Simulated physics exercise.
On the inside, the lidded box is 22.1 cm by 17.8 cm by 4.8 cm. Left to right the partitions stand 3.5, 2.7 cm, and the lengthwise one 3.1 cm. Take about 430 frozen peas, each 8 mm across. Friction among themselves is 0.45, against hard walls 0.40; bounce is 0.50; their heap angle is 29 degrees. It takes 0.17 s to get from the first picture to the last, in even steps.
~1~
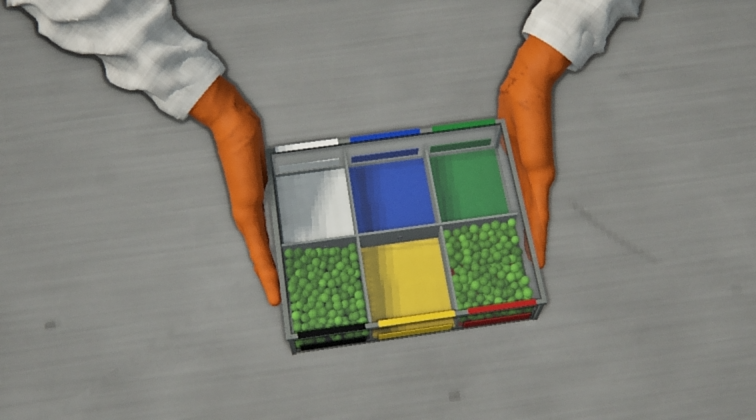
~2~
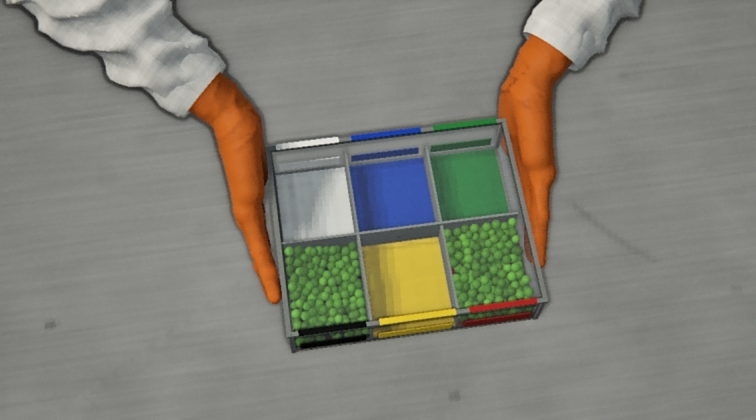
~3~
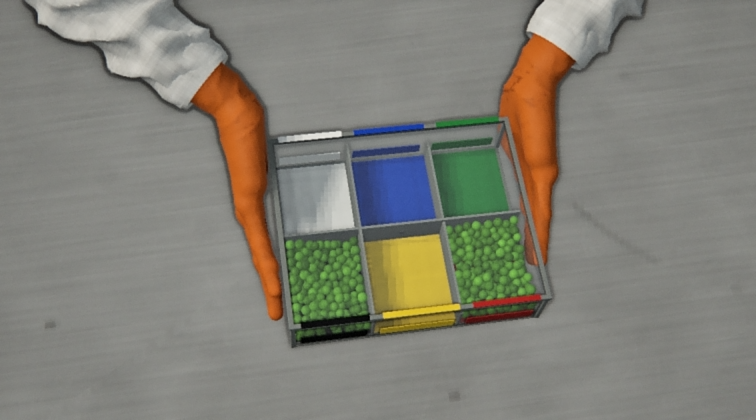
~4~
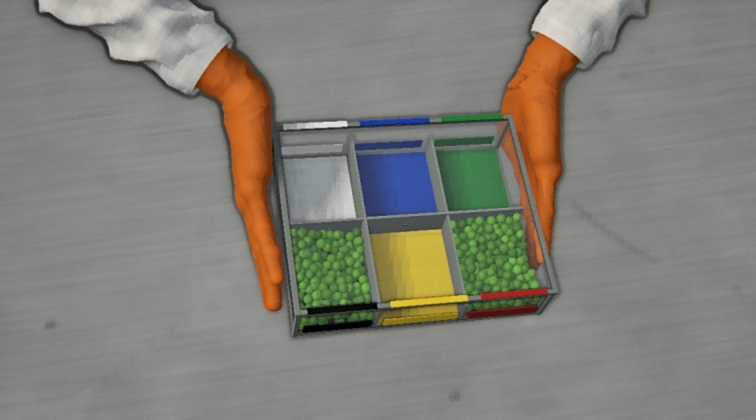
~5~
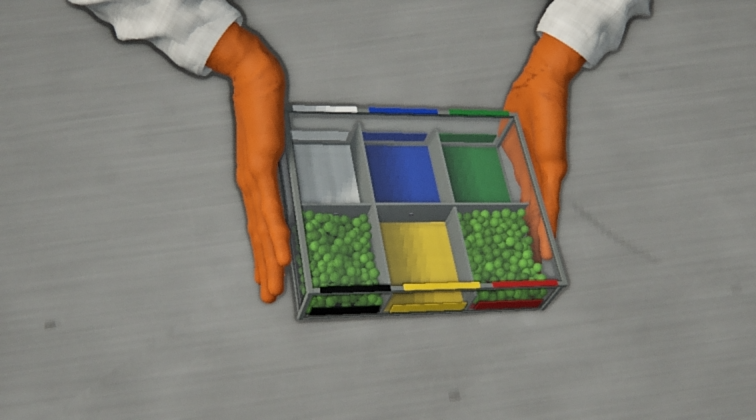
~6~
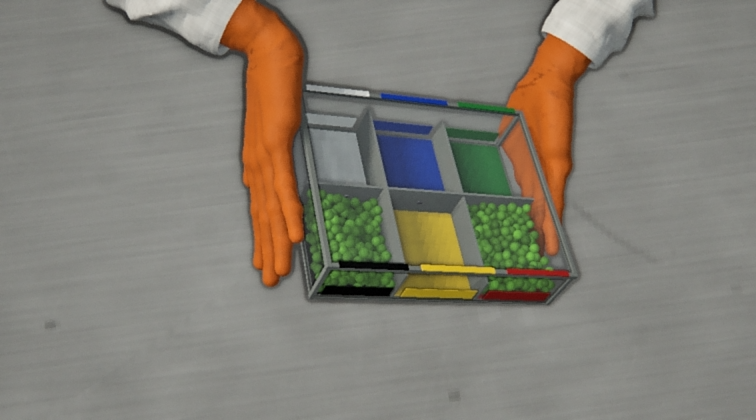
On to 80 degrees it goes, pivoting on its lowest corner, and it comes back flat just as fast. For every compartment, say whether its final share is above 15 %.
My prediction: Red: Beats the threshold; blue: Fails to beat the threshold; green: Fails to beat the threshold; yellow: Fails to beat the threshold; white: Fails to beat the threshold; black: Beats the threshold.
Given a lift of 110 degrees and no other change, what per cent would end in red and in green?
In per cent, red gets 50, green gets 10.
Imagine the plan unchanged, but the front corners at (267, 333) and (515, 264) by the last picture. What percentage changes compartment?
Near 40 %.
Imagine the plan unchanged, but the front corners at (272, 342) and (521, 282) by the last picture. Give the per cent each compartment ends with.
Final shares: Red 30%, blue 0%, green 0%, yellow 15%, white 0%, black 55%.
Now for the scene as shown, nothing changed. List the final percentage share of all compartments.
Red 50; blue 0; green 10; yellow 0; white 0; black 35 (in a hundred).
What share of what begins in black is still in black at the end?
Roughly 80 per cent.
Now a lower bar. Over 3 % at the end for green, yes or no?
Green compartment - above it.
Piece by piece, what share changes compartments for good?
Share changed: Approx. 15 %.
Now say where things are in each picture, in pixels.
Box tilt 0 degrees, front corners at (291, 335) and (542, 300); red 55 %, black 45 %, in the first frame.
Box tilt 1 degrees, front corners at (292, 333) and (543, 299), in the second frame.
Box tilt 4 degrees, front corners at (294, 325) and (546, 296), lowest corner right back, in the third frame.
Box tilt 9 degrees, front corners at (300, 311) and (553, 290), lowest corner right back, in the fourth frame.
Box tilt 17 degrees, front corners at (312, 290) and (562, 282), lowest corner right back, in the fifth frame.
Box tilt 24 degrees, front corners at (331, 264) and (572, 274), lowest corner right back; red 55 %, black 45 %, in the sixth frame.
Then, 0.36 s after the last picture, tilt 78 degrees; red 50 %, yellow 5 %, black 40 %.
Then, 0.60 s after the last picture, tilt 32 degrees; red 50 %, green 10 %, black 35 %.
Then, 0.96 s after the last picture, tilt 0 degrees; red 50 %, green 10 %, black 35 %.
In the end, red 50 %, blue 0 %, green 10 %, yellow 0 %, white 0 %, black 35 %.
